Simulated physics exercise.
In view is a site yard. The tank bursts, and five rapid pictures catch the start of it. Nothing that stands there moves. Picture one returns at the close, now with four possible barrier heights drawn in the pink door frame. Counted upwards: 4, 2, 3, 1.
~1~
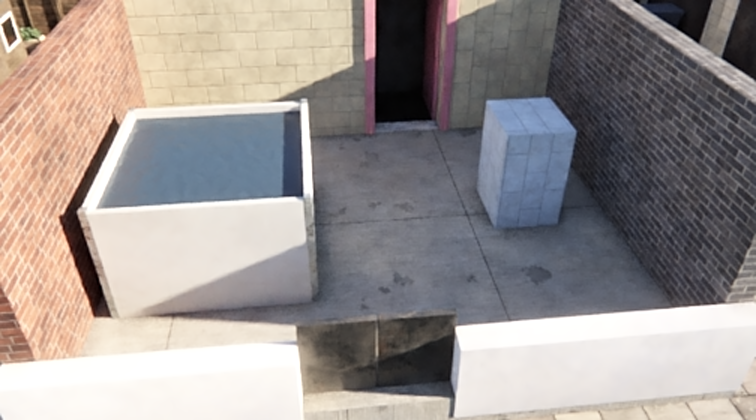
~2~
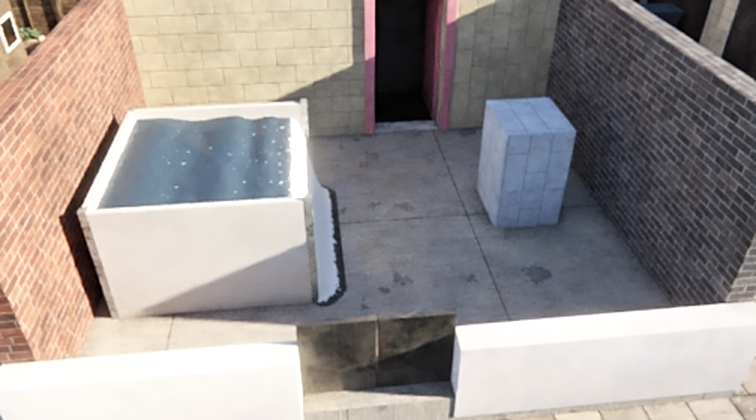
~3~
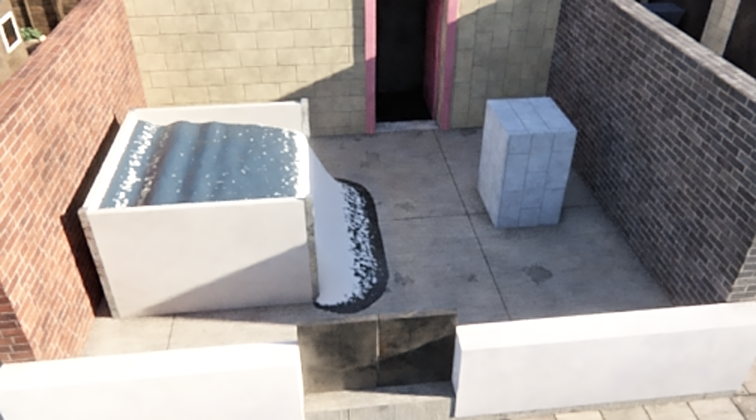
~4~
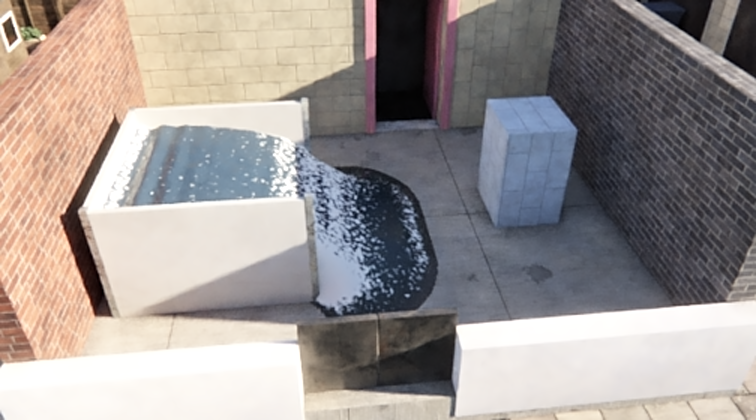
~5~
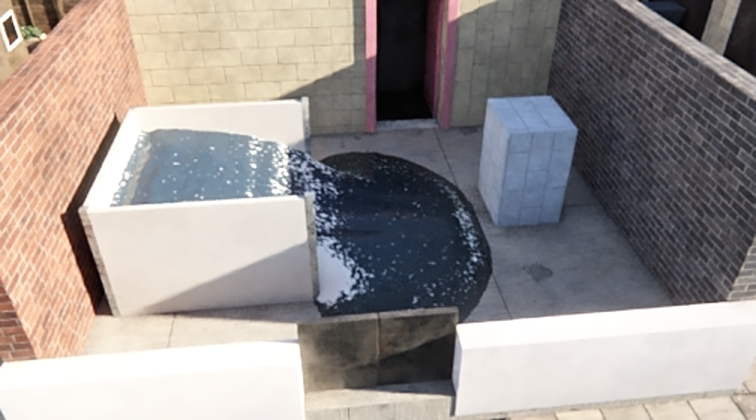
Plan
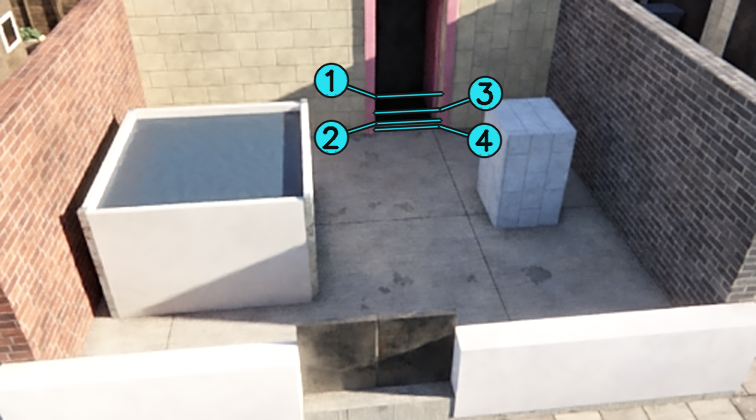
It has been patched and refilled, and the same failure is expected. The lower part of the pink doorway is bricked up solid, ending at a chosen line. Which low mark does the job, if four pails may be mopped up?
Use height 3.
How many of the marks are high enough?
Two of the four.
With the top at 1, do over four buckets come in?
No.
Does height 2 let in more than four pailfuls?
Yes, it does.
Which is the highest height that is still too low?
Height 2.
On the marked copy, 1 at (408, 95); 2 at (407, 121); 3 at (408, 111); 4 at (407, 128); from the bottom up 4, 2, 3, 1.
For height 1, nothing gets over.
For height 2, about 11 bucketfuls get in.
For height 3, a splash gets over, under a bucket.
For height 4, dozens of bucketfuls pour in.
